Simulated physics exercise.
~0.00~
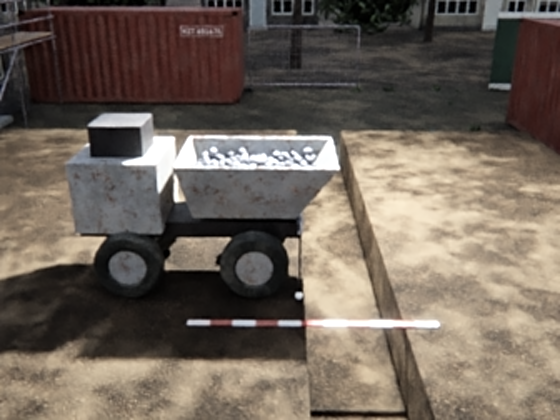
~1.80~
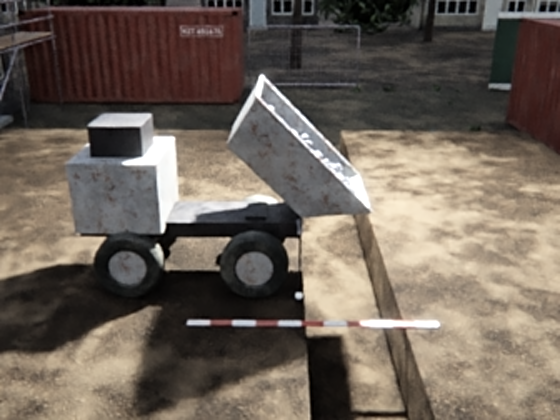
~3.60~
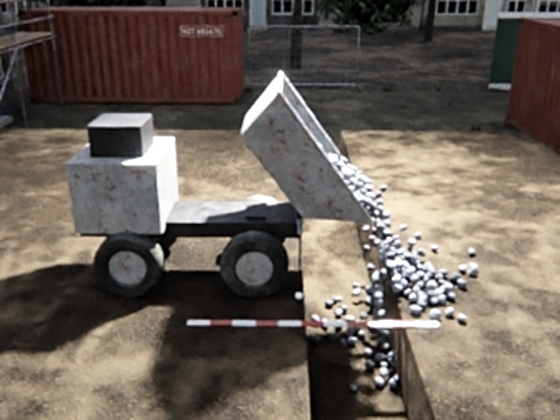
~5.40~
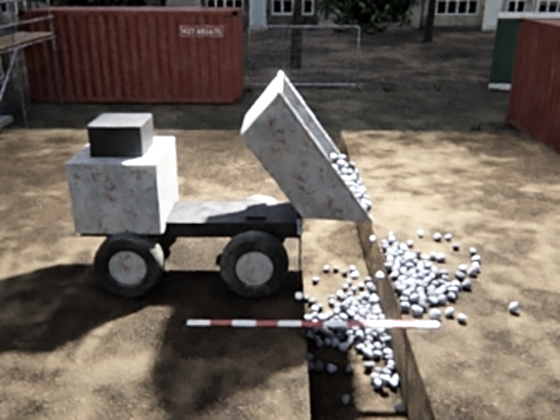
Site dumper tipping its skip and spilling grey cobbles into and beyond a trench, with many stones still left in the raised skip.
